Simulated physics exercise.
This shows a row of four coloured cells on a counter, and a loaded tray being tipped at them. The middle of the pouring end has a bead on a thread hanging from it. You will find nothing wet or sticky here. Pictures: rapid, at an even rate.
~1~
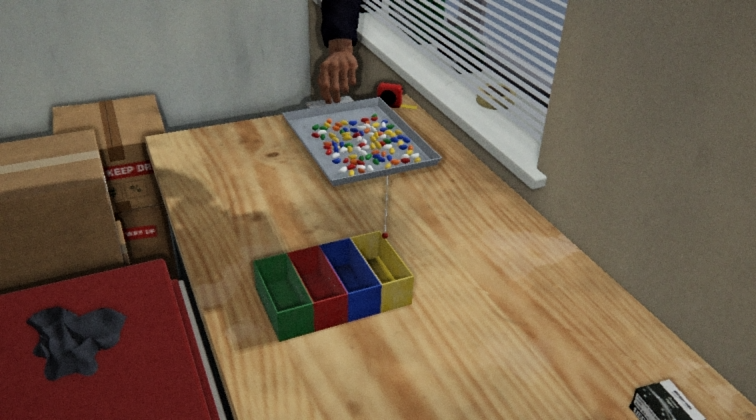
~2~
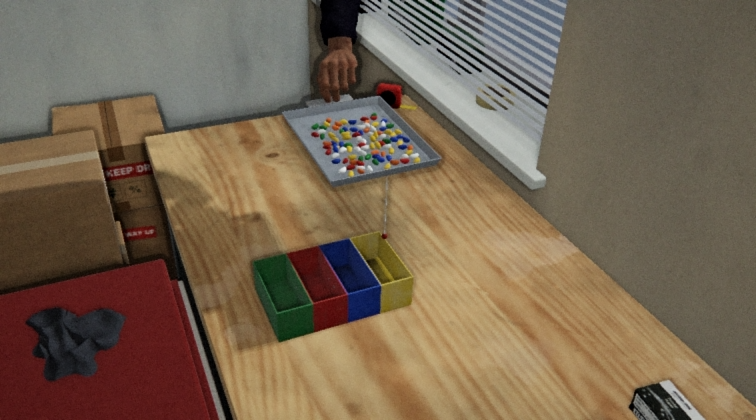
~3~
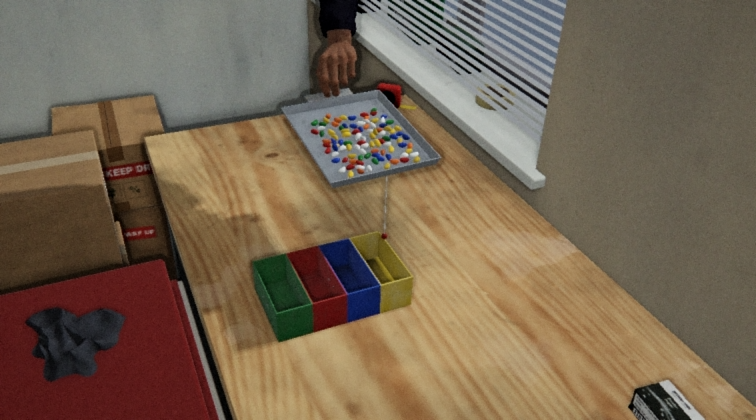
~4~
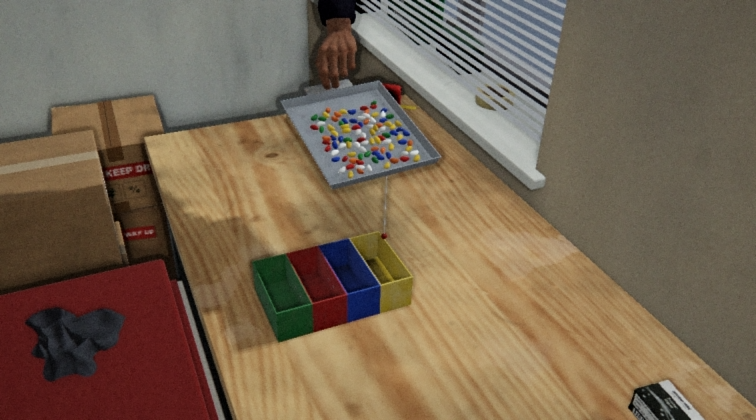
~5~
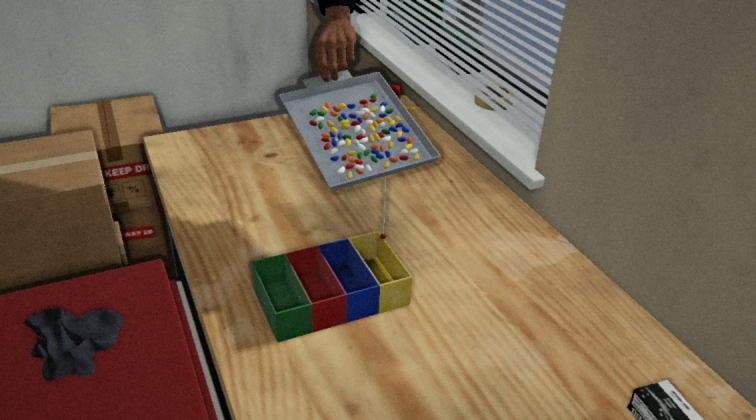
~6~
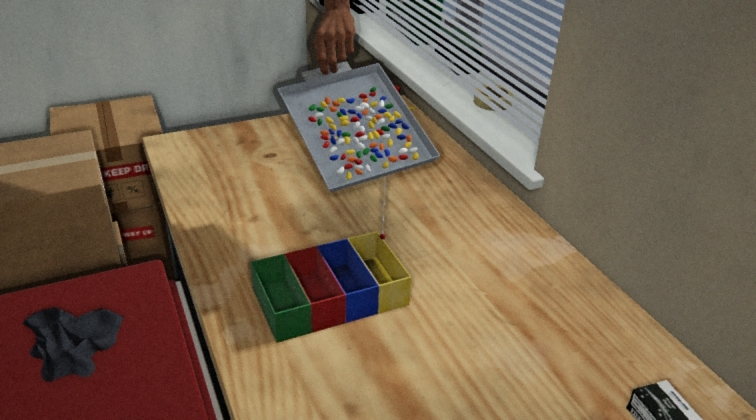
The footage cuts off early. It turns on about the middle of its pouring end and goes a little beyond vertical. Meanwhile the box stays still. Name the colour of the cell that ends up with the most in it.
Blue.
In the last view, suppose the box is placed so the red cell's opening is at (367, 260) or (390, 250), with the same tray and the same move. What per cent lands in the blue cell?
The first try yields 10% and the second yields 0%.
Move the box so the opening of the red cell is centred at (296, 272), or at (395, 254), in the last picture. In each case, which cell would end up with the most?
The first position gives the cell in blue, and the second gives the green cell.
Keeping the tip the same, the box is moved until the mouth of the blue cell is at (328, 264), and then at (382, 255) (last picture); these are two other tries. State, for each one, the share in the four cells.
The first comes to 90 percent and the second to 100 percent.
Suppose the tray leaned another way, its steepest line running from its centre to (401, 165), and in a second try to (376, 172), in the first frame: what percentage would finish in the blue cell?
Near 0 % and 40 %.
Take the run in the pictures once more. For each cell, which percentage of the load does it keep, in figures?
About: Green cell 0, red cell 10, blue cell 60, yellow cell 20 per cent.
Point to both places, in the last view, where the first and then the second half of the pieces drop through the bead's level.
I'd say close to (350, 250) at first and close to (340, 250) later on.
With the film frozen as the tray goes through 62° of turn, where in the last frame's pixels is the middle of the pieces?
I'd put it at about (358, 166).
Just after the last frame, tray tipped steeply; almost all on the tray; about a tenth falling or outside the box.
A moment on, tray tipped past a quarter turn; about a tenth on the tray; roughly a third in the blue cell; about a tenth in the yellow cell; about a tenth in the red cell; roughly a quarter falling or outside the box.
Further on, tray tipped past a quarter turn; roughly two thirds in the blue cell; roughly a quarter in the yellow cell; about a tenth in the red cell.
When it is over, tray tipped past a quarter turn; roughly two thirds in the blue cell; roughly a quarter in the yellow cell; about a tenth in the red cell; not one in the green cell.
